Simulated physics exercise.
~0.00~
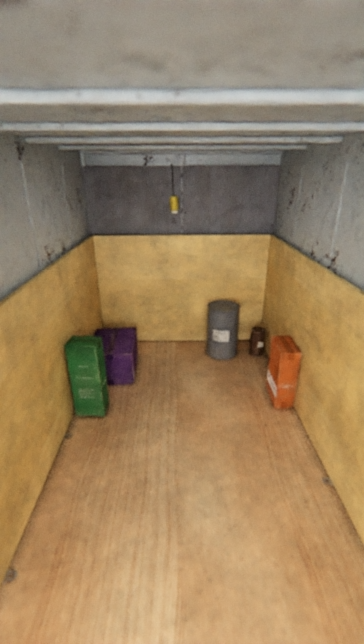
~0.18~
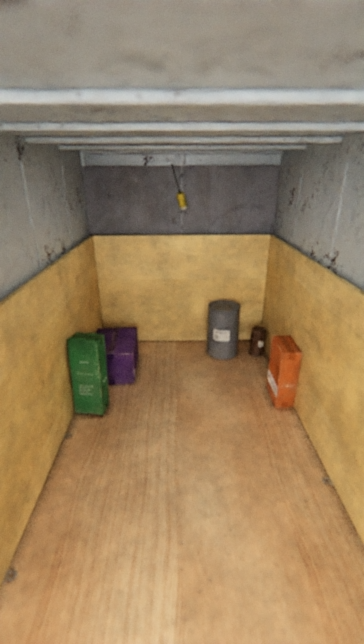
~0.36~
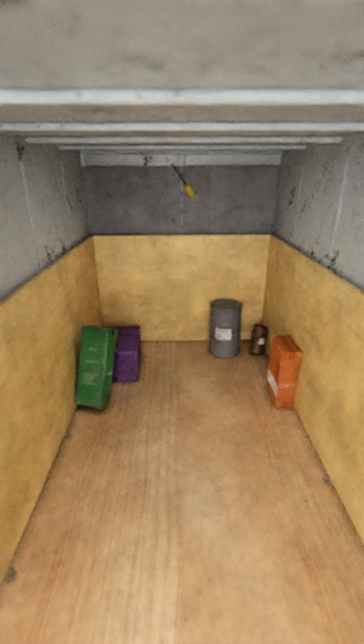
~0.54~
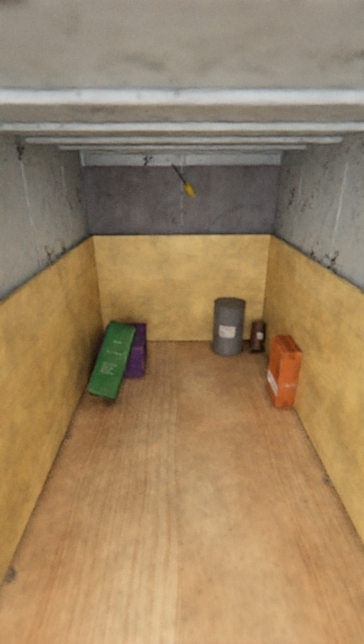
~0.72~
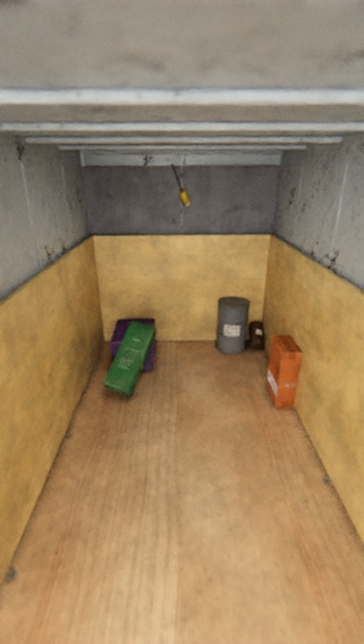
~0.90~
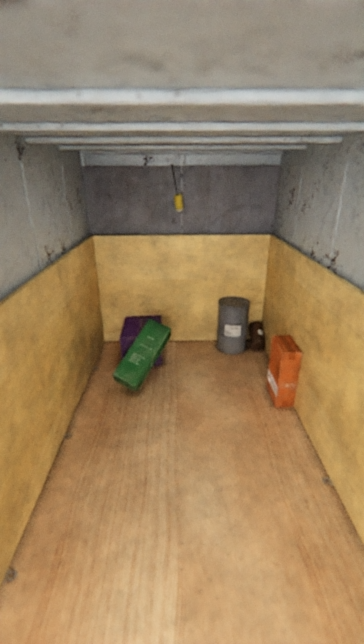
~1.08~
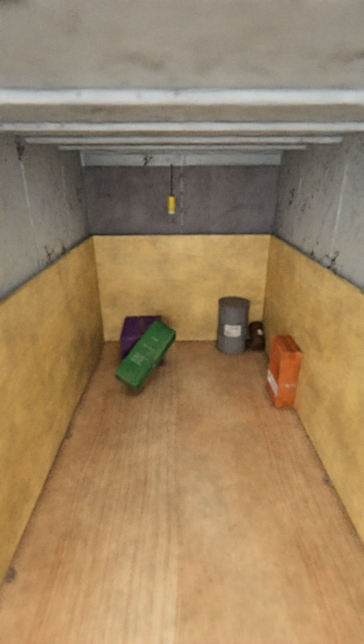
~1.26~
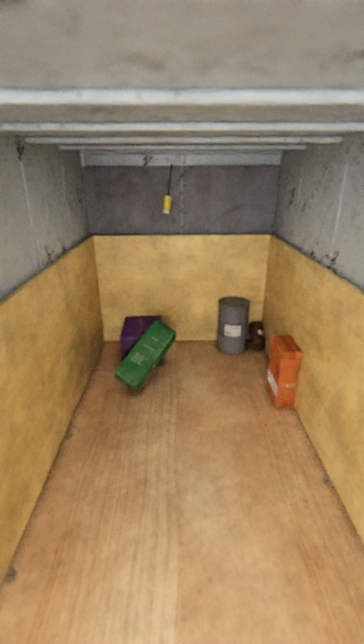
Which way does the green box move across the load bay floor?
The green box moves to the right, tipping over as it goes.
